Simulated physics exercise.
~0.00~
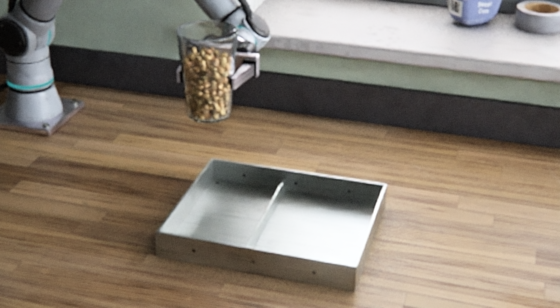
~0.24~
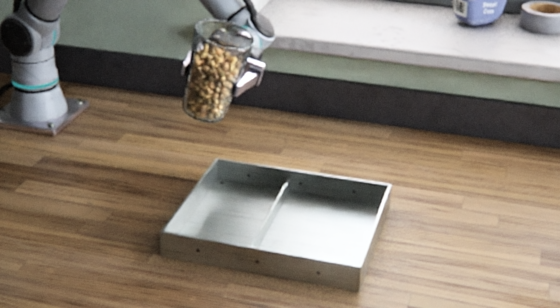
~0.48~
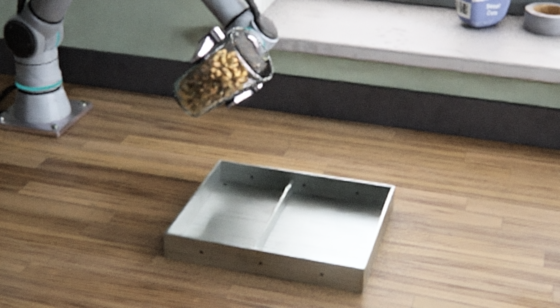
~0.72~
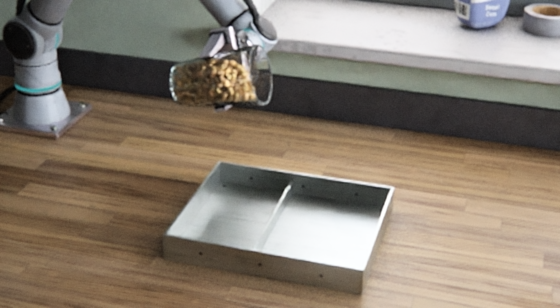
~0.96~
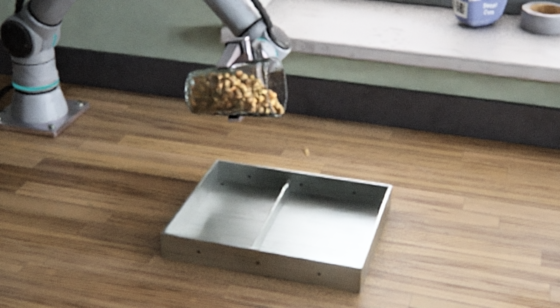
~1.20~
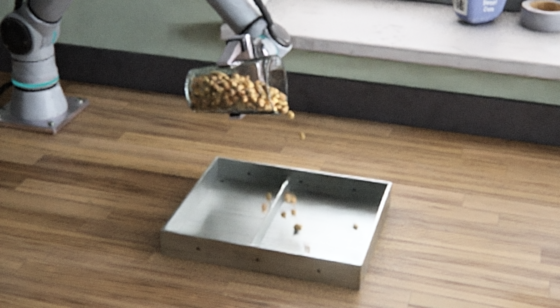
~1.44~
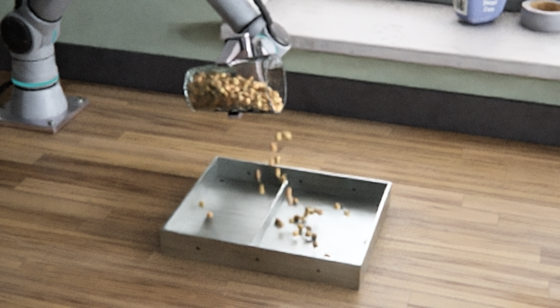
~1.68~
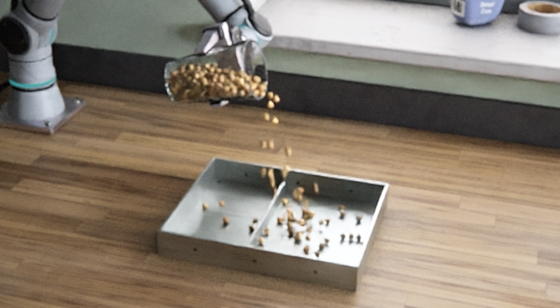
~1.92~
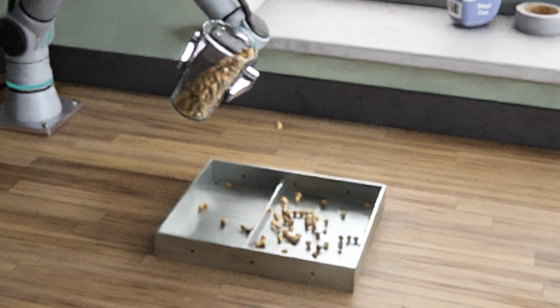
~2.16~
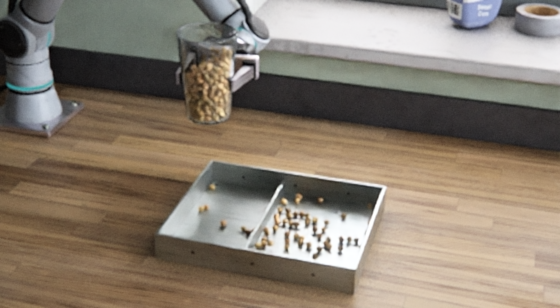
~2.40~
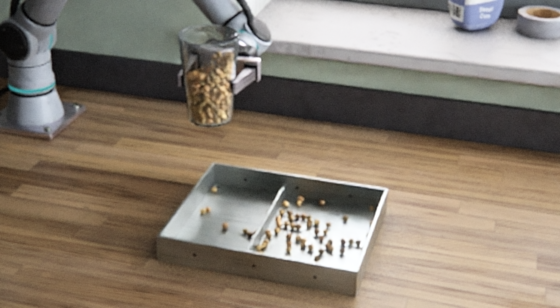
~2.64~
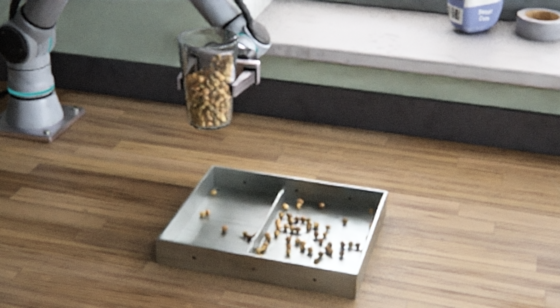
On a wood-grain table top before a pale green wall, seen from above at a slight angle, an open grey metal tray divided by a cross wall lies near the centre. At upper left, a grey robot arm holds a clear beaker filled with tan chickpeas. The arm tips the beaker rightward until it lies nearly on its side, and chickpeas spill over its rim, falling and scattering inside the tray. It then turns the beaker upright again, still mostly full. A small scatter rests in the tray, mostly in the right part, with a few in the left.
